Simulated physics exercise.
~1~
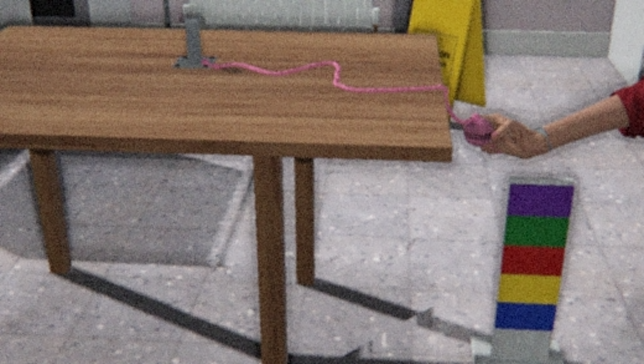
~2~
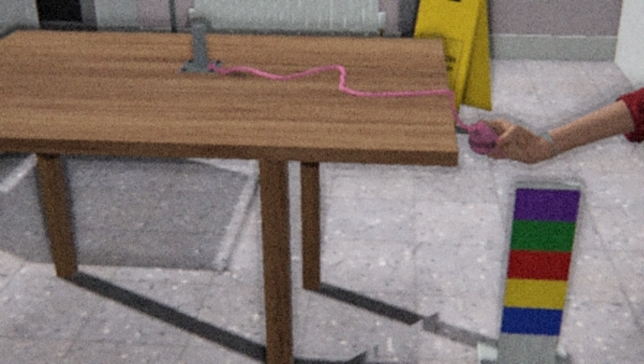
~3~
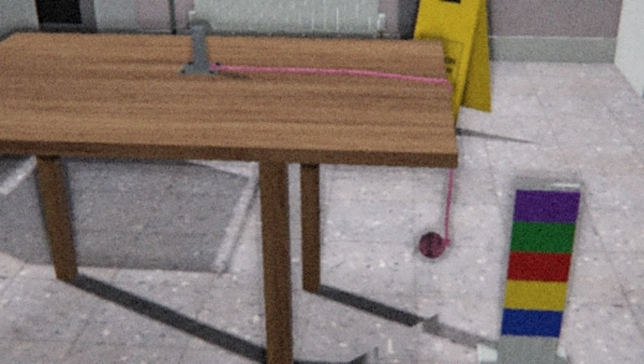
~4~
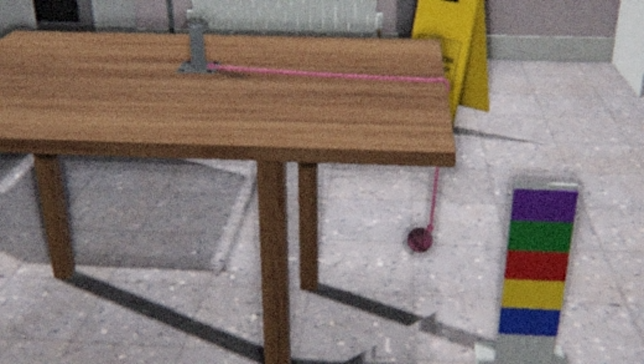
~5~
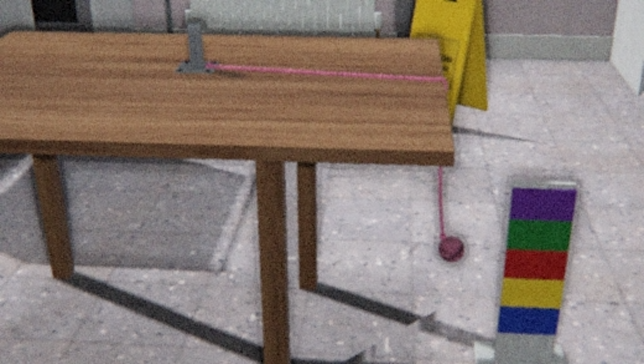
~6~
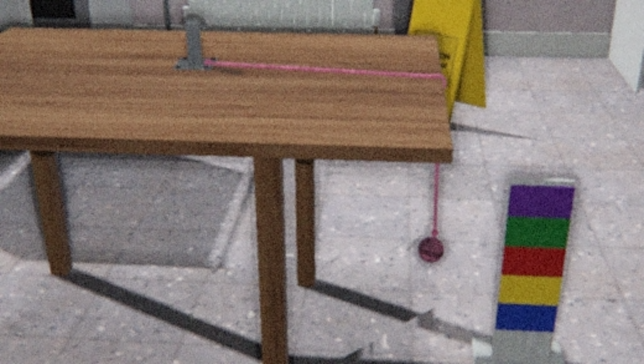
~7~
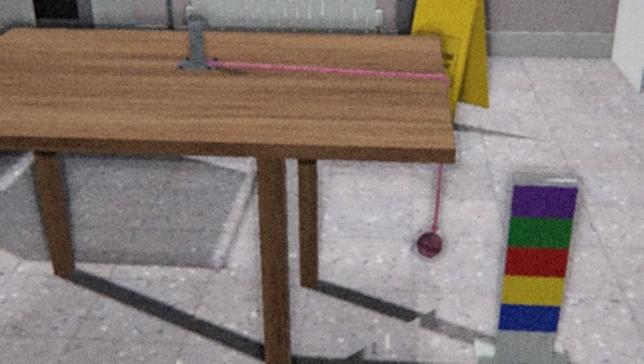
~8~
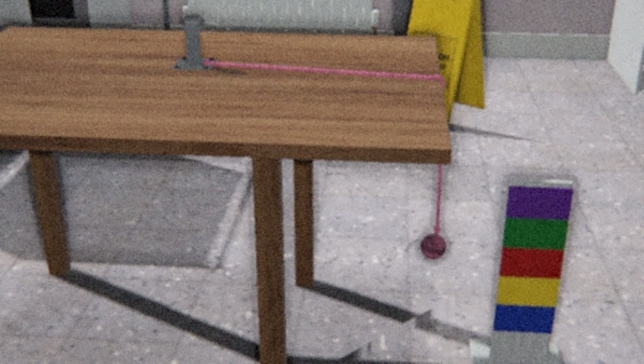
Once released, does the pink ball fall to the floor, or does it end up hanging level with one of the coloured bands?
It ends up hanging from its cord below the table edge, with its centre level with the red band.
